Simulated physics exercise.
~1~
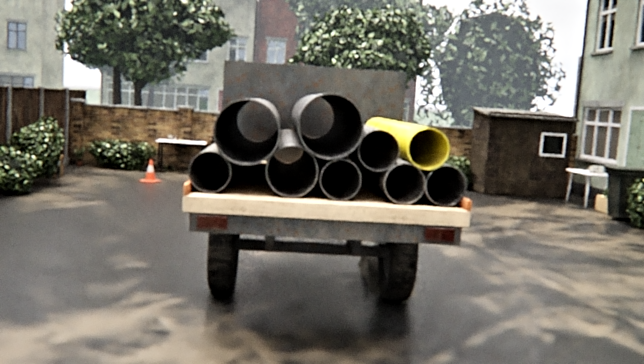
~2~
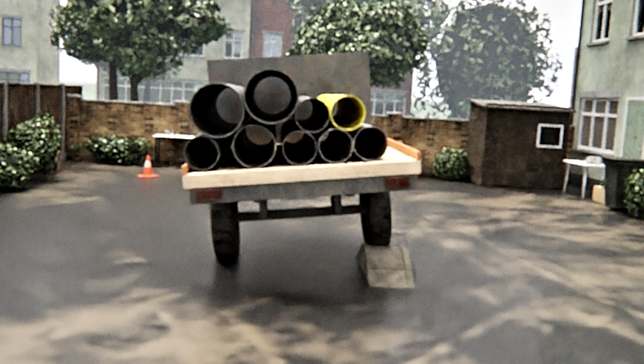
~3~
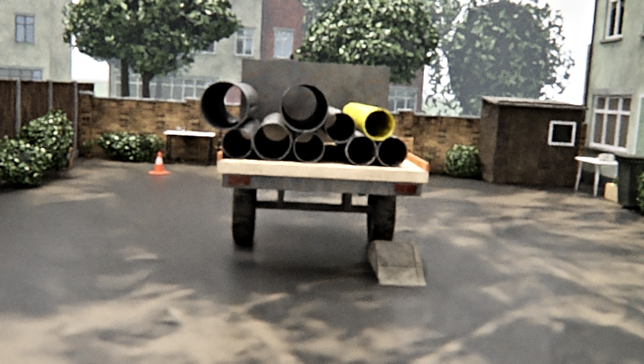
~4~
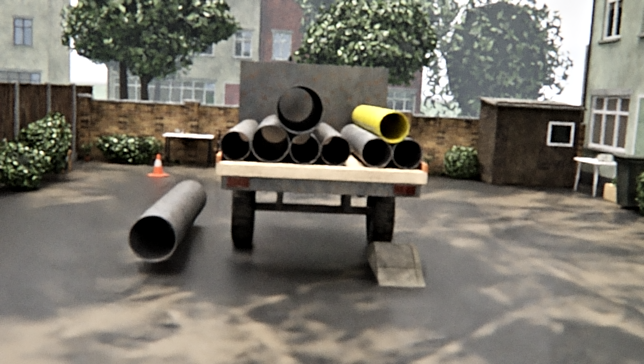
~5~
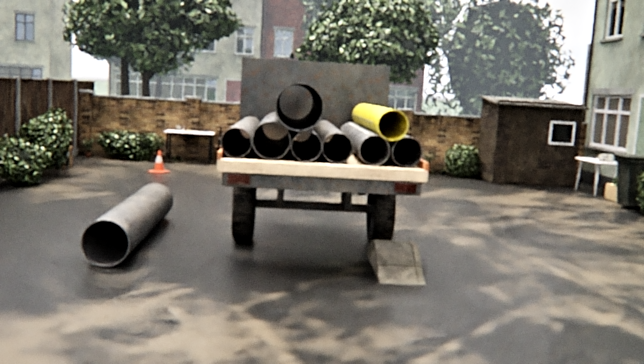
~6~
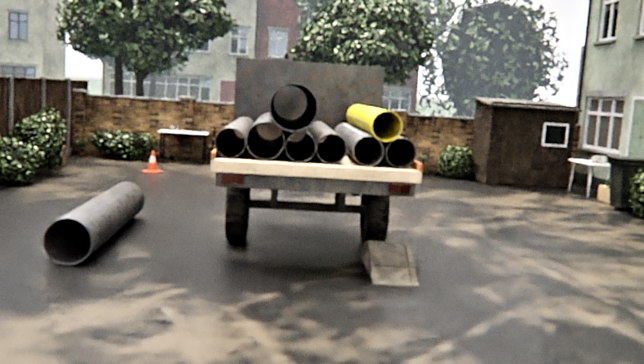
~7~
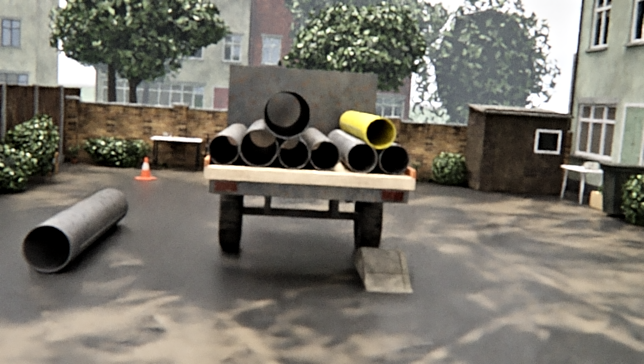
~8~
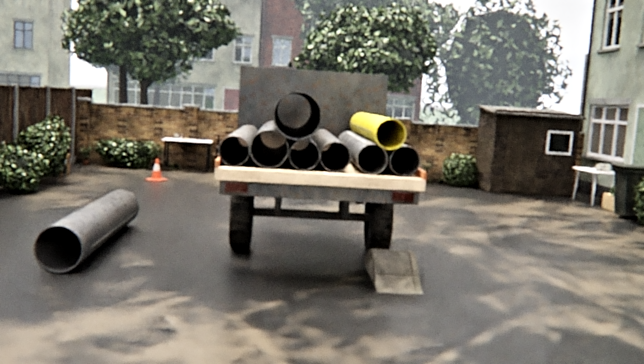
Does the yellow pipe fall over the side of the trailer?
No, the yellow pipe stays aboard, resting on top of other pipes toward the right side of the trailer.
